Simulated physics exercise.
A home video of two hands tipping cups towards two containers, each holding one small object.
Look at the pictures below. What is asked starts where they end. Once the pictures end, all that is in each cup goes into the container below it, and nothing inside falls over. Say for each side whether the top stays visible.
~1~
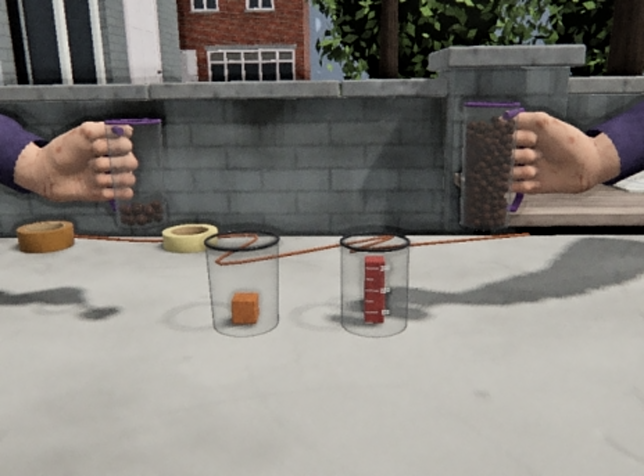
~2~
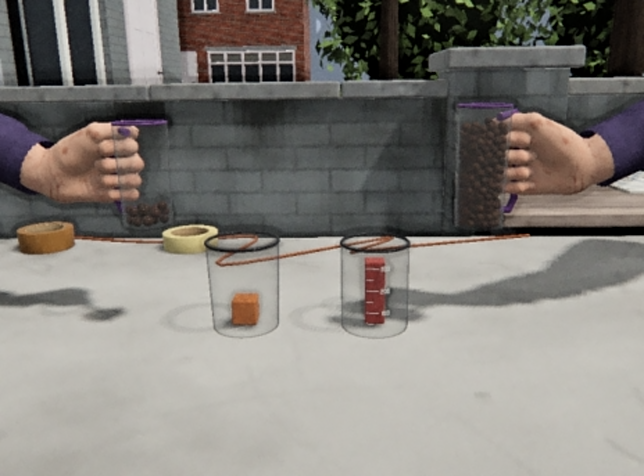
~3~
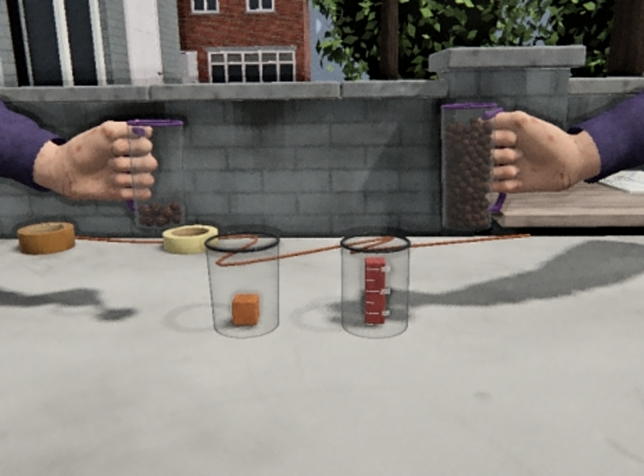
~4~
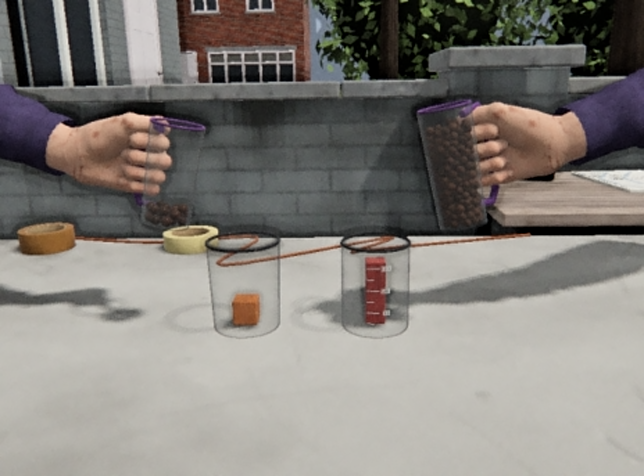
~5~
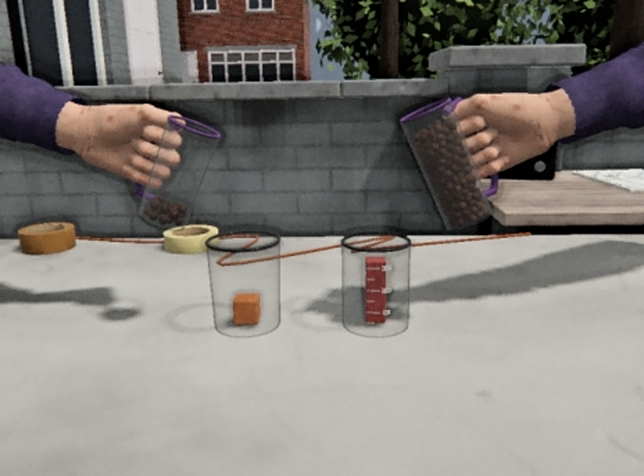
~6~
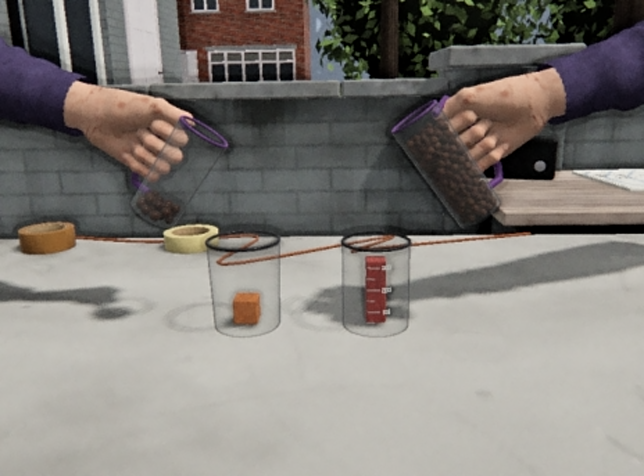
Left object: Top still showing; right object: Top still showing.
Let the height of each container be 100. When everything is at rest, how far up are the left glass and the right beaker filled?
The left one ends near 15, the right one near 70.
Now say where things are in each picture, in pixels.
In the first frame, small block in the left glass (246, 308), a quarter of its height or less; left cup (138, 174), a quarter full of chocolate balls; small block in the right beaker (374, 290), reaching well over half way up; right cup (488, 166), nearly full of allspice berries.
In the second frame, left cup (144, 175), upright; right cup (481, 167), upright.
In the third frame, left cup (158, 175), upright; right cup (468, 168), upright.
In the fourth frame, left cup (171, 175), tipped 12°; right cup (454, 167), tipped 12°.
In the fifth frame, left cup (178, 175), tipped 24°; right cup (448, 167), tipped 24°.
In the sixth frame, small block in the left glass (247, 308); left cup (178, 174), tipped 36°; small block in the right beaker (376, 290); right cup (448, 166), tipped 36°.
Then, 0.43 s later than the last frame, left glass empty, all of its cupful still in the cup; right beaker empty, all of its cupful still in the cup.
Then, 0.88 s later than the last frame, left glass empty, all of its cupful still in the cup; right beaker nearly empty, nearly all of its cupful still in the cup.
Then, 1.43 s later than the last frame, left glass nearly empty, none of its cupful still in the cup; right beaker half full, none of its cupful still in the cup, one piece on the table.
When it is over, left glass nearly empty (surface near (247, 308)), nothing beside it; right beaker two thirds full (surface near (376, 267)), a few pieces on the table; the left thing is still showing; the right thing is still showing.
